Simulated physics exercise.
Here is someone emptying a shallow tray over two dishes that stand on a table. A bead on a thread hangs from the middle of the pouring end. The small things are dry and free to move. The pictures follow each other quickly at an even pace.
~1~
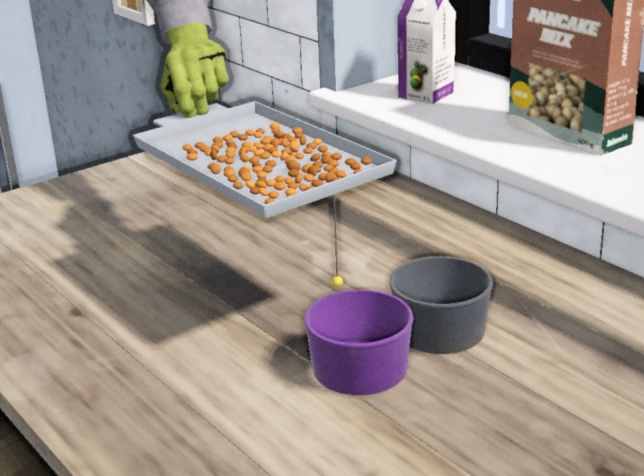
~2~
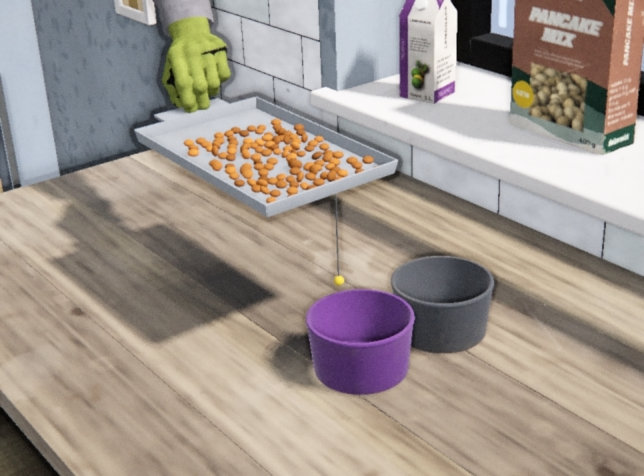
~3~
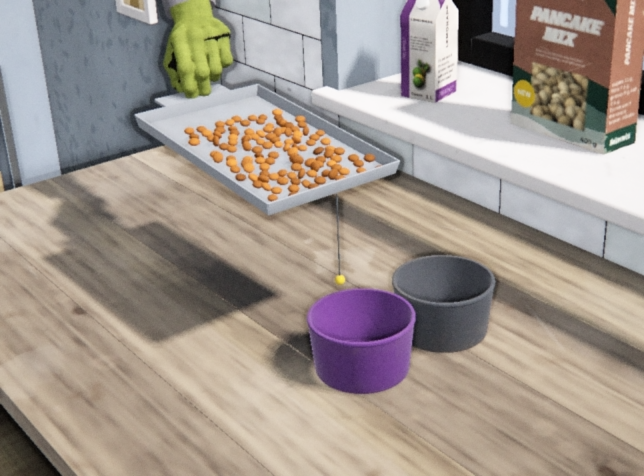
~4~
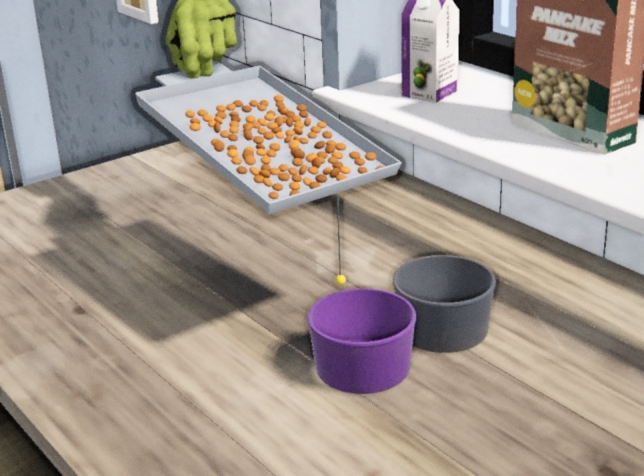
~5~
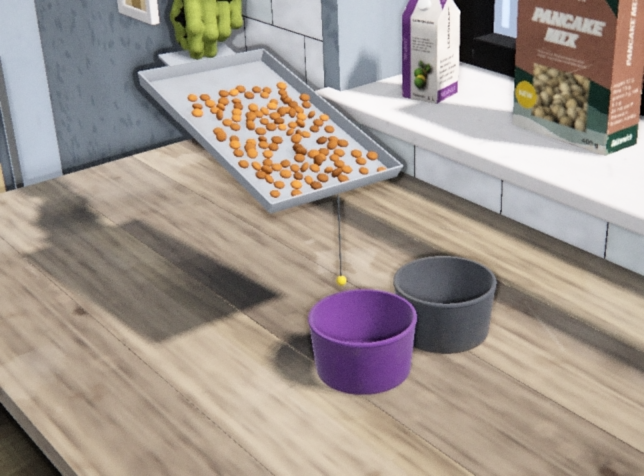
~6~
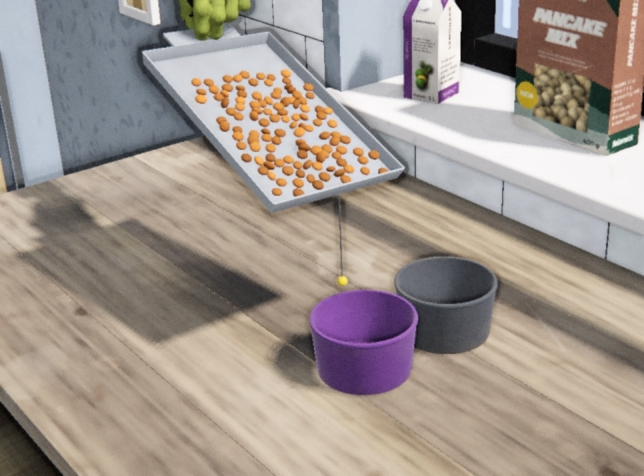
A green-gloved hand raised the back of a gray tray of small orange-brown bits, tilting it more and more toward its right corner, above a purple dish and a gray one on a wooden table.
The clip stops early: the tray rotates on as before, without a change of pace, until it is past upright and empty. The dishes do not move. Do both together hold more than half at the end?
Together they catch the larger part.
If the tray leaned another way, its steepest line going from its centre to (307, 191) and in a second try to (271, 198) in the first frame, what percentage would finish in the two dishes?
Near 70 % and 20 %.
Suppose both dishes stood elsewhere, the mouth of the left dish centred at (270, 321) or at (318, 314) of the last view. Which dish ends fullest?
In turn: Right; the right one.
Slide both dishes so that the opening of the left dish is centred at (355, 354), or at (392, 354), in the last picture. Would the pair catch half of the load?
One: Not half. Two: Under half.
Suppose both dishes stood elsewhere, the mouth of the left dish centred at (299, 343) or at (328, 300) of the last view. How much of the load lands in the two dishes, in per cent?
First some 80, then 50 per cent.
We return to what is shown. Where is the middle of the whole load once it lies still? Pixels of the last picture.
Around (394, 350).
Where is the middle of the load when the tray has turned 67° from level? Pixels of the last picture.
Close to (354, 166).
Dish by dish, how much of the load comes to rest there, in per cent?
Left dish near 50 in a hundred; right dish near 40.
Soon, tray tipped steeply; nearly all on the tray; a stray few in the air.
A while on, tray tipped past a quarter turn; about a quarter on the tray; about a third in the left dish; about a quarter in the right dish; a small part outside both; a small part in the air.
Towards the end, tray tipped past a quarter turn; about half in the left dish; about a third in the right dish; a small part outside both.
Finally, tray tipped past a quarter turn; about half in the left dish; about a third in the right dish; a small part outside both.
